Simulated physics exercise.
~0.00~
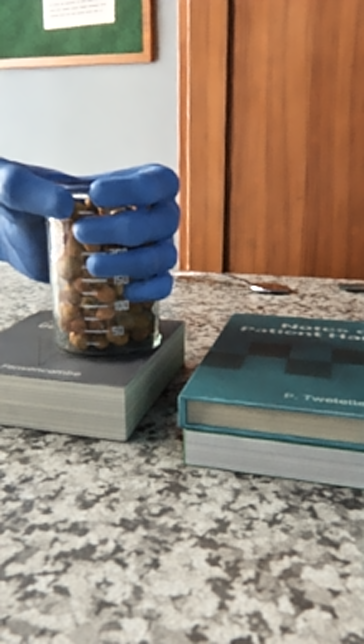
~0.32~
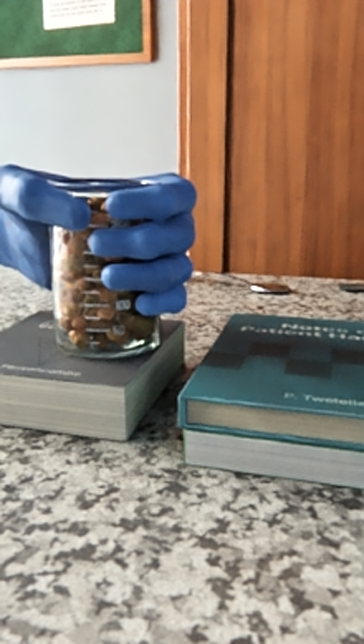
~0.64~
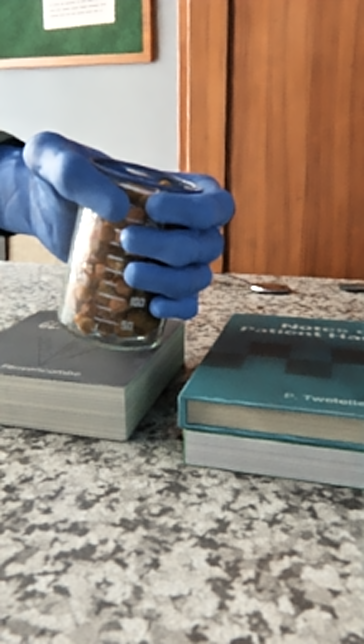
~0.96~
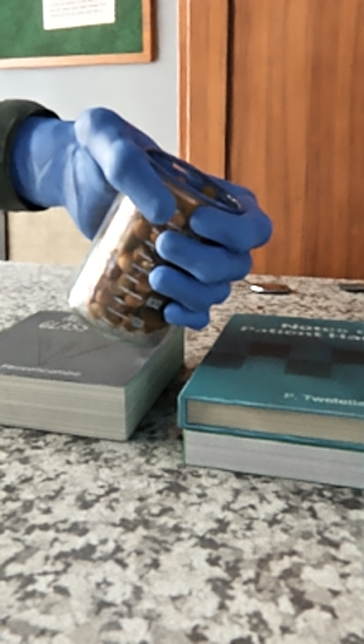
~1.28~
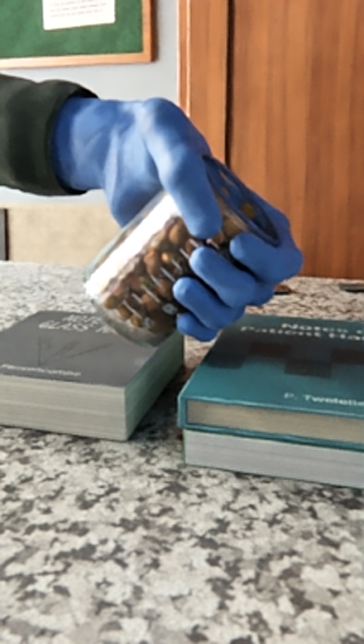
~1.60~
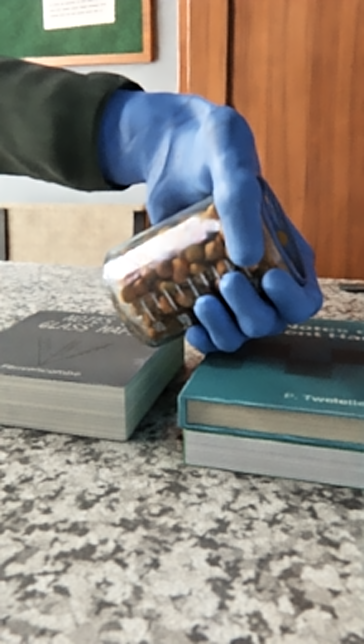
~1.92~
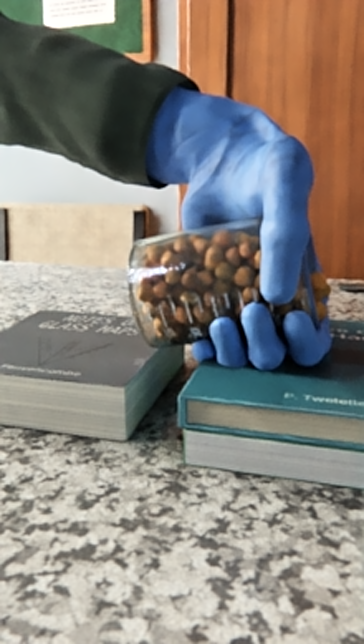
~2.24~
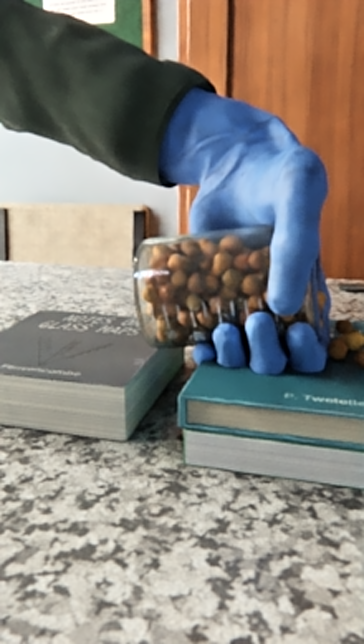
On a speckled countertop, a blue-gloved hand lifting a glass beaker of chickpeas, tipping it sideways onto teal books, a few spilling out.
